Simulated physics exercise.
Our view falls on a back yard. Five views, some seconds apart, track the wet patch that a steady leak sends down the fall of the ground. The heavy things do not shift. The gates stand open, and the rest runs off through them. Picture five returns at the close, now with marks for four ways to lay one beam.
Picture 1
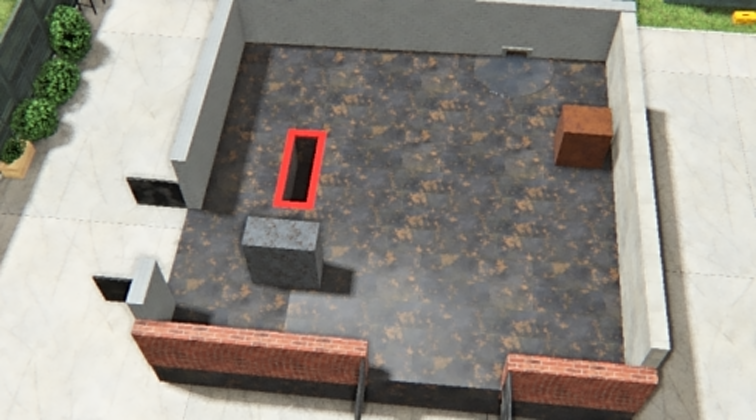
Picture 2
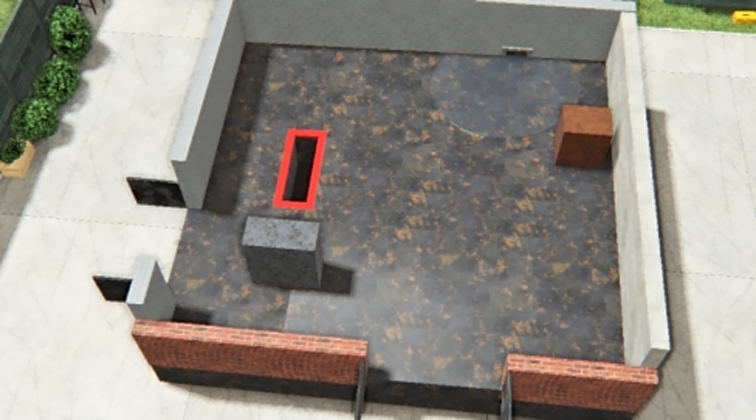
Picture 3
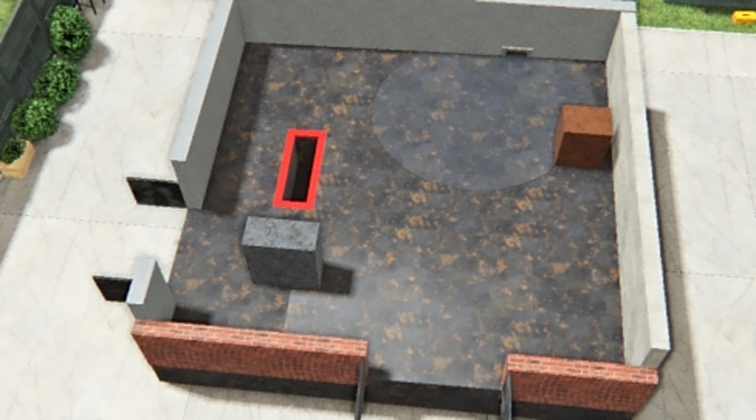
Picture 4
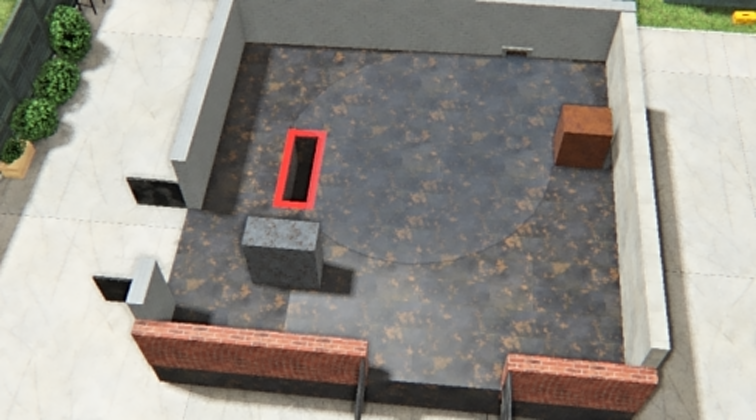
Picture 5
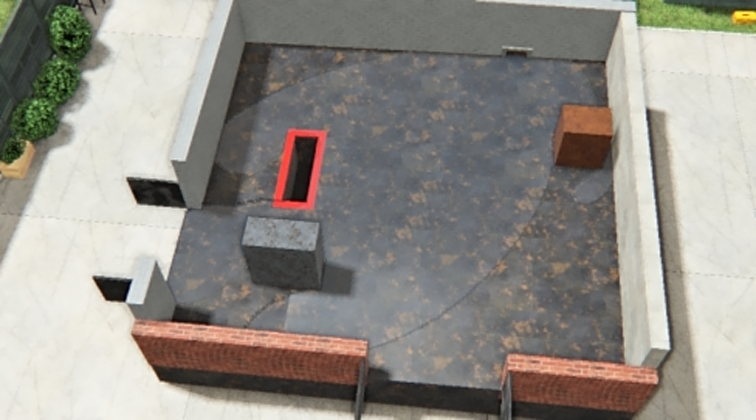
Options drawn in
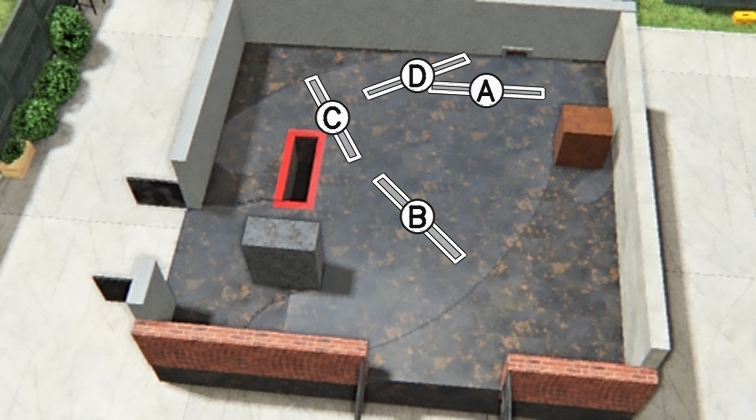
In a walled back yard, water spreads from the back wall across the ground, reaching the red drain.
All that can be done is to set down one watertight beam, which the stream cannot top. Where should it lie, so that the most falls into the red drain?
The best place is B.
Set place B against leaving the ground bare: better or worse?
Place B is better.
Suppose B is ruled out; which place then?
D it is.
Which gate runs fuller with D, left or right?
The left gate.
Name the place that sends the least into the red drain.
C it is.
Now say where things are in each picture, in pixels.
The first picture shows outfall at (517, 53); red drain at (300, 168); open gate at (189, 255); open gate at (435, 369); 3 % of the ground under water, visible out to (502, 91); red drain still dry.
In the second picture, 10 % of the ground under water, visible out to (504, 137); red drain still dry.
In the third picture, 23 % of the ground under water, visible out to (385, 148); red drain still dry.
In the fourth picture, 40 % of the ground under water, visible out to (348, 244); red drain taking water.
In the fifth picture, 59 % of the ground under water, visible out to (191, 294); red drain taking water.
In white, A from (429, 87) to (543, 93); B from (378, 178) to (459, 258); C from (311, 78) to (354, 158); D from (366, 94) to (466, 58).
For place A, about 17 % of the stream goes into the red drain, about 82 % out by the gates.
For place B, about 59 % of the stream goes into the red drain, about 41 % out by the gates.
For place C, about 13 % of the stream goes into the red drain, about 86 % out by the gates.
For place D, about 36 % of the stream goes into the red drain, about 63 % out by the gates.
